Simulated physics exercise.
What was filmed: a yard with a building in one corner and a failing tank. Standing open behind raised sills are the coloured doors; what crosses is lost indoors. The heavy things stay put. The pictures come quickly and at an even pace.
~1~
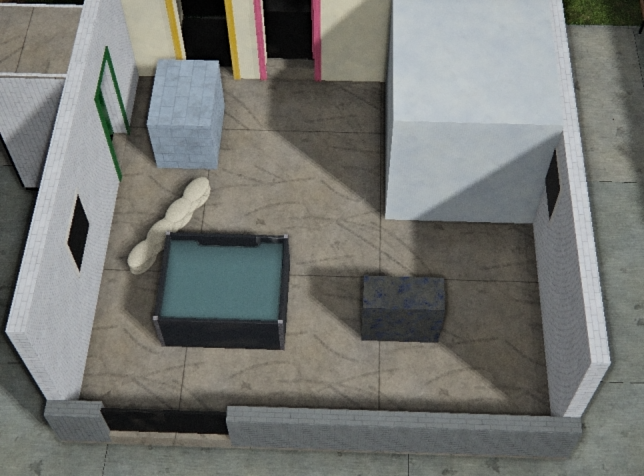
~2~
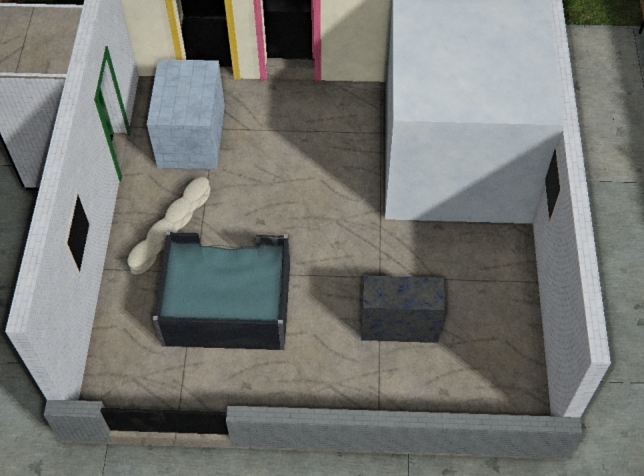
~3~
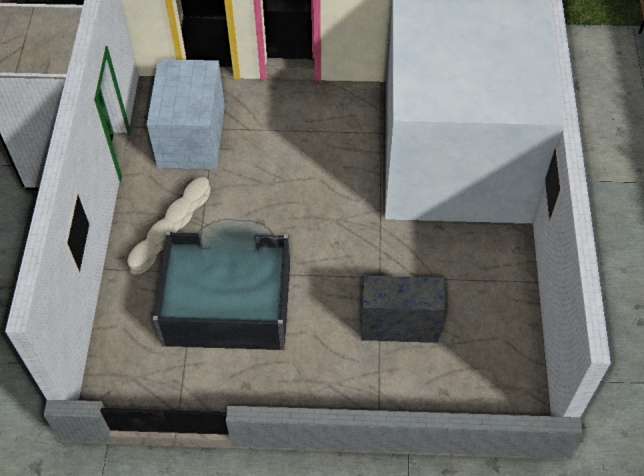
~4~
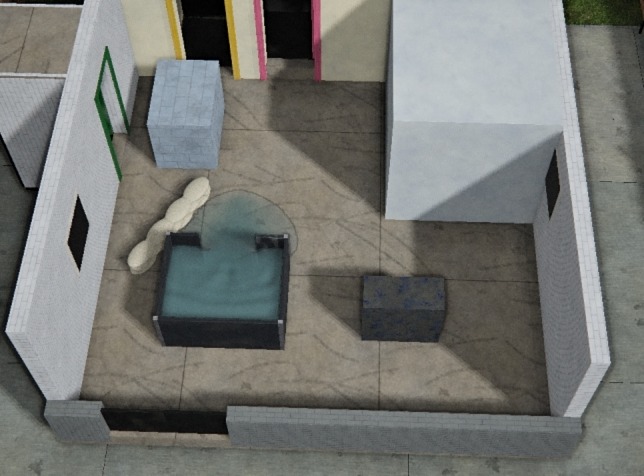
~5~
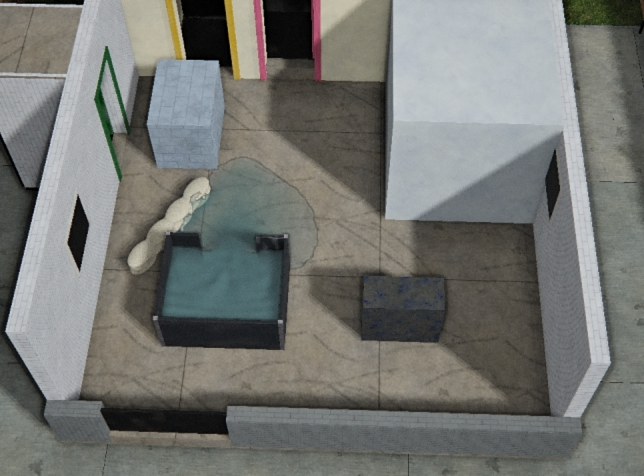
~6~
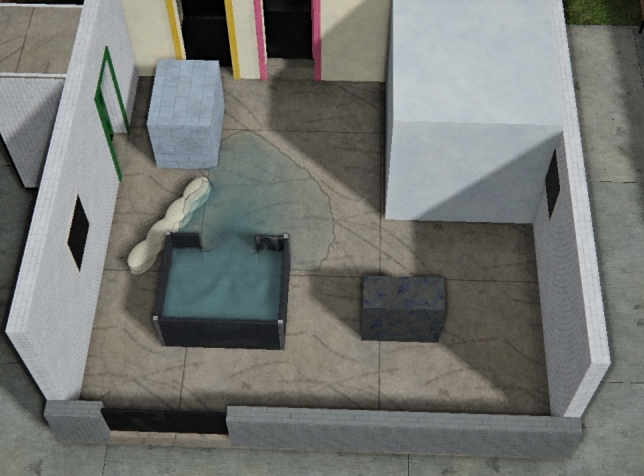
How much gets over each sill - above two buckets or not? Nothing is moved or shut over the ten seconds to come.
At the yellow door, above two buckets. At the pink door, not above two buckets. At the green door, not above two buckets.
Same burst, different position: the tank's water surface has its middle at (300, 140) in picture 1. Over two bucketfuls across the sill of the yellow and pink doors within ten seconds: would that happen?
Result - yellow door overshoots, pink door overshoots.
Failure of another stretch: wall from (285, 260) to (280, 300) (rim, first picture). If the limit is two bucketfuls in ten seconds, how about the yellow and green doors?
Yellow: Short of the mark, green: Short of the mark.
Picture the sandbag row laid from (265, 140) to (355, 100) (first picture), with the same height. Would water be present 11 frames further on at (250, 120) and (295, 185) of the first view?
Submerged, submerged.
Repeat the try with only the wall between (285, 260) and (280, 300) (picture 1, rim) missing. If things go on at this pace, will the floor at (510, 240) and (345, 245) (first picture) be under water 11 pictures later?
Soaked, then soaked.
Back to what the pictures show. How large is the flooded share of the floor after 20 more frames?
My guess is around 40 in a hundred.
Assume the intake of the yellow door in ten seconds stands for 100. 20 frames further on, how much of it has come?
About 45 per cent.
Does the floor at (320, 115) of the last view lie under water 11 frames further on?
By then I'd expect it to be inundated.
A moment on, water covers 30 % of the floor; the yellow door under two buckets in, the pink door wet at the sill, nothing in, the green door not reached.
Next, water covers 35 % of the floor; the yellow door over two buckets in, the pink door wet at the sill, nothing in, the green door not reached.
Then, water covers 40 % of the floor; the yellow door over two buckets in, the pink door wet at the sill, nothing in, the green door wet at the sill, nothing in.
Later, water covers 65 % of the floor; the yellow door far over two buckets in, the pink door wet at the sill, nothing in, the green door wet at the sill, nothing in.
In the end, water covers 90 % of the floor; the yellow door far over two buckets in, the pink door wet at the sill, nothing in, the green door wet at the sill, nothing in.
